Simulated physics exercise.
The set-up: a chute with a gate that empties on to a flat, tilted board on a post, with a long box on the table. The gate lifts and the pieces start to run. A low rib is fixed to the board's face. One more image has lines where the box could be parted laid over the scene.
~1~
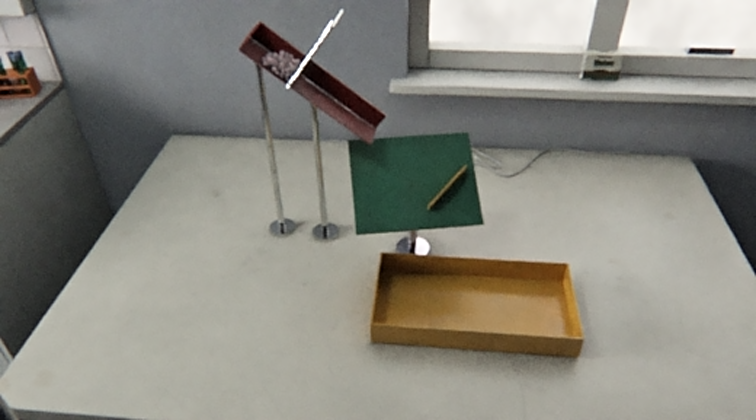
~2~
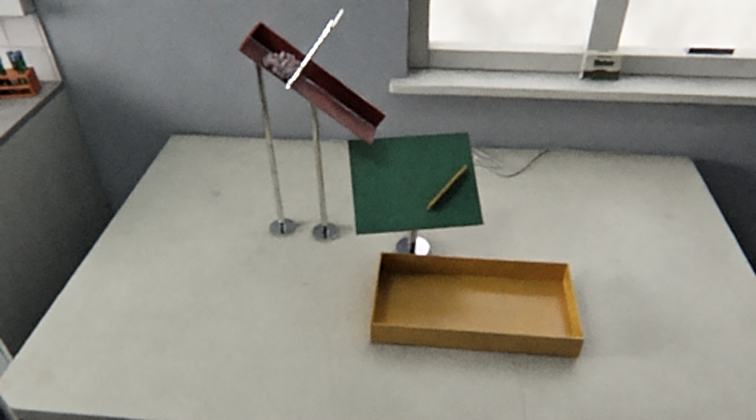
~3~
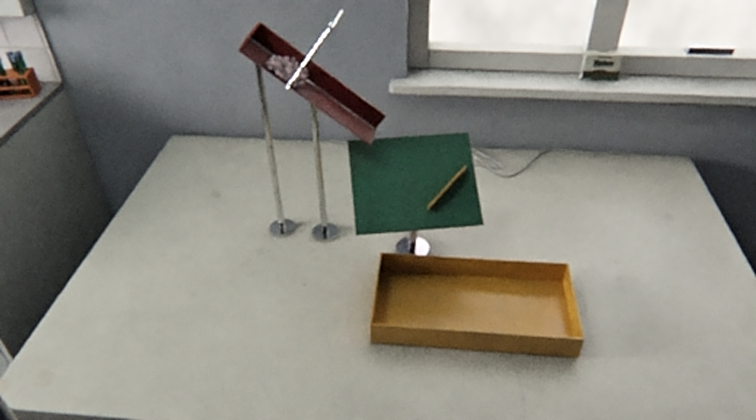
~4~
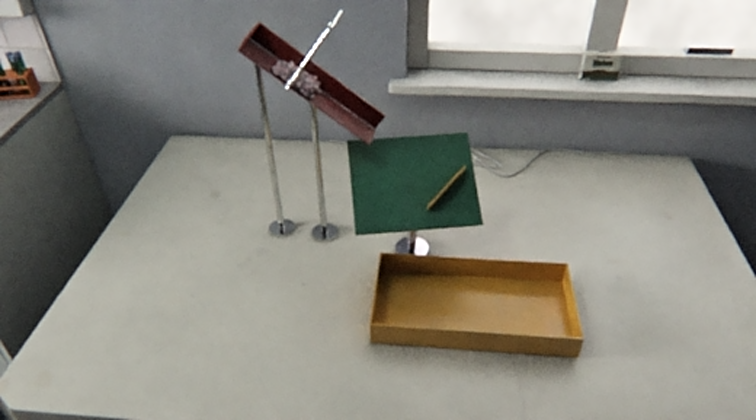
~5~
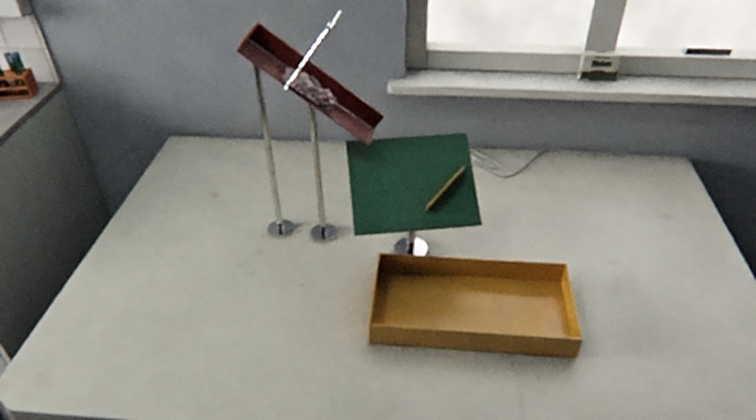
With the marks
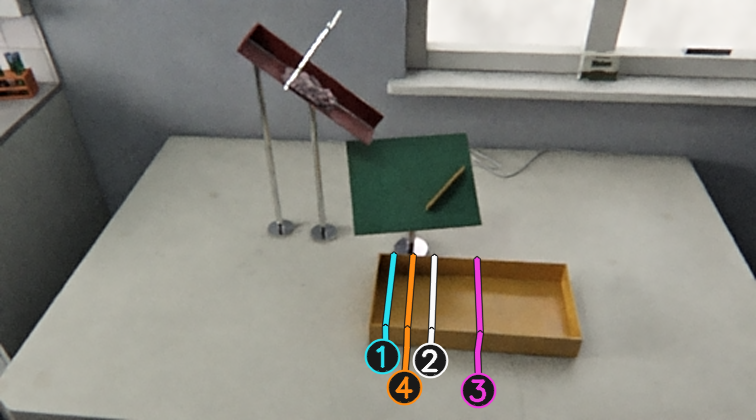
Small pale pieces slide partway down a tilted dark red chute above a green board.
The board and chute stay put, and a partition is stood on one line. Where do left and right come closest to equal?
Line 4 does it best.
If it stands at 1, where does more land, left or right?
More lands on the right.
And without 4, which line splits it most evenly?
2 it is.
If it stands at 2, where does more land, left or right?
More lands on the left.
On the marked copy, line 1 crosses the front rim at (385, 326); line 2 crosses the front rim at (431, 329); line 3 crosses the front rim at (480, 332); line 4 crosses the front rim at (407, 327).
For line 1, of what is caught, not one piece on the left of the divider, every piece on the right.
For line 2, of what is caught, the larger part on the left of the divider, roughly a quarter on the right.
For line 3, of what is caught, almost all on the left of the divider, about a tenth on the right.
For line 4, of what is caught, roughly half on the left of the divider, roughly half on the right.
